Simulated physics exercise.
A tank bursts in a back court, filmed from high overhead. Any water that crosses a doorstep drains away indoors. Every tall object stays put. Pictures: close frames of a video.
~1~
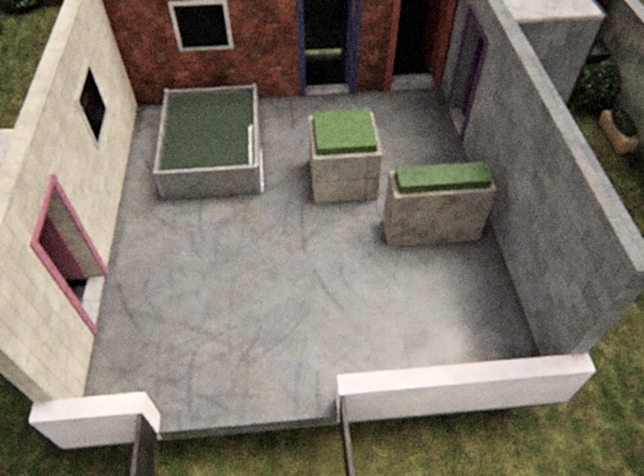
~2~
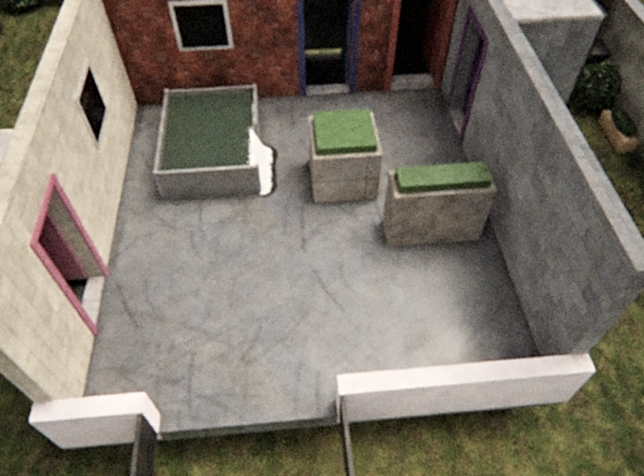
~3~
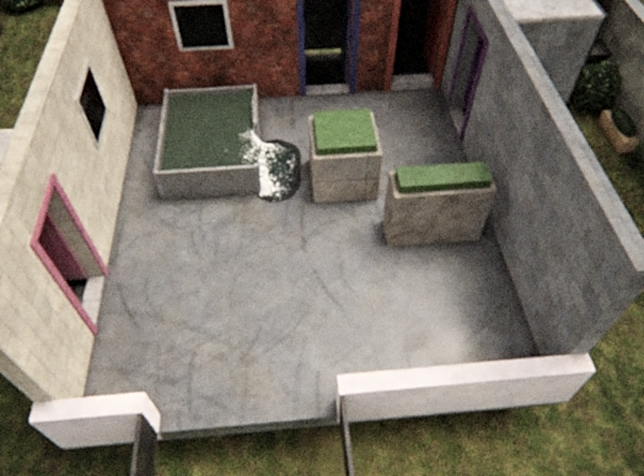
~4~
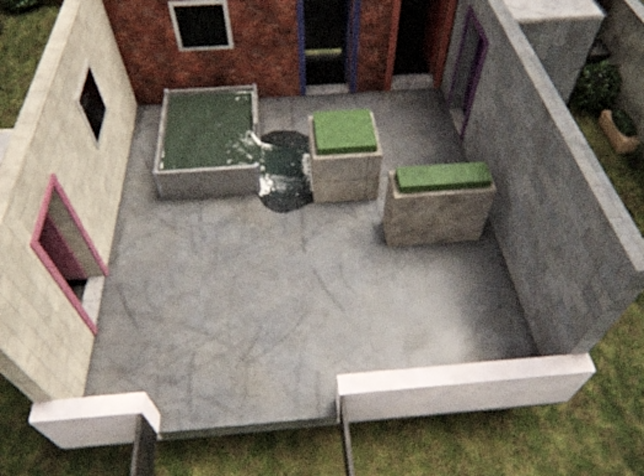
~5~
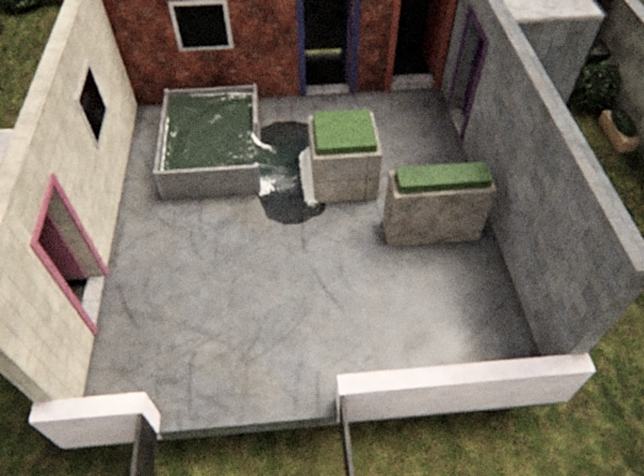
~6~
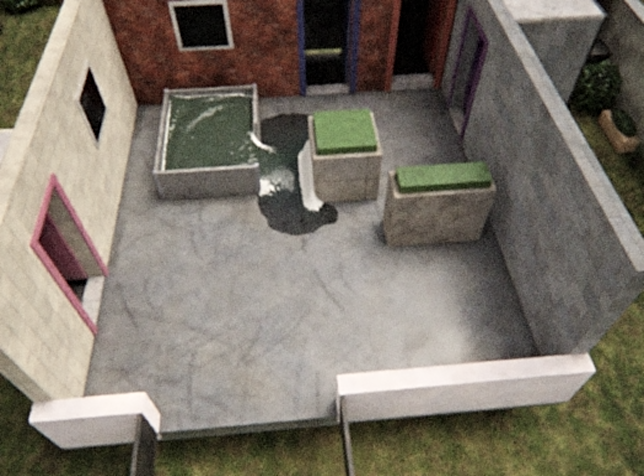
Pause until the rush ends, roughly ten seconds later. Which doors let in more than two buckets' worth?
Pink door - no; blue door - yes; red door - no; purple door - yes.
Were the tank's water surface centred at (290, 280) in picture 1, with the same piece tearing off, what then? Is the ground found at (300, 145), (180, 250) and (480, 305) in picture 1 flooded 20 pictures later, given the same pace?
First spot bare, second bare, third swamped.
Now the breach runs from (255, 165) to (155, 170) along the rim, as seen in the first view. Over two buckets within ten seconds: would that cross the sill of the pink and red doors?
In brief, the pink door goes past the mark; the red door stops short.
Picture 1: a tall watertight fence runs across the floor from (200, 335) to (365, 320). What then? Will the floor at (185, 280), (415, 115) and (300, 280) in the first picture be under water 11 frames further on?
Results in sequence: Bone-dry / swamped / swamped.
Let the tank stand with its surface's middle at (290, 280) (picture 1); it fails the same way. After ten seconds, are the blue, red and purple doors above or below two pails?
Taking the doors in order, the blue door remains below, the red door remains below and the purple door remains below.
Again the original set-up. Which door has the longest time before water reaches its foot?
I'd go with the pink-painted one.
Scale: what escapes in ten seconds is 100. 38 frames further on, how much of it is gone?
About 70 %.
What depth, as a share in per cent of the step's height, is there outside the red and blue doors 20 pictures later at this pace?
Approx. 70 % then 210 %.
A moment on, water covers 20 % of the floor; the pink door not reached, the blue door not reached, the red door not reached, the purple door not reached.
Next, water covers 50 % of the floor; the pink door not reached, the blue door under two buckets in, the red door wet at the sill, nothing in, the purple door under two buckets in.
Then, water covers 65 % of the floor; the pink door not reached, the blue door over two buckets in, the red door wet at the sill, nothing in, the purple door under two buckets in.
Later, water covers 75 % of the floor; the pink door wet at the sill, nothing in, the blue door far over two buckets in, the red door wet at the sill, nothing in, the purple door over two buckets in.
In the end, water covers 95 % of the floor; the pink door wet at the sill, nothing in, the blue door far over two buckets in, the red door wet at the sill, nothing in, the purple door over two buckets in.
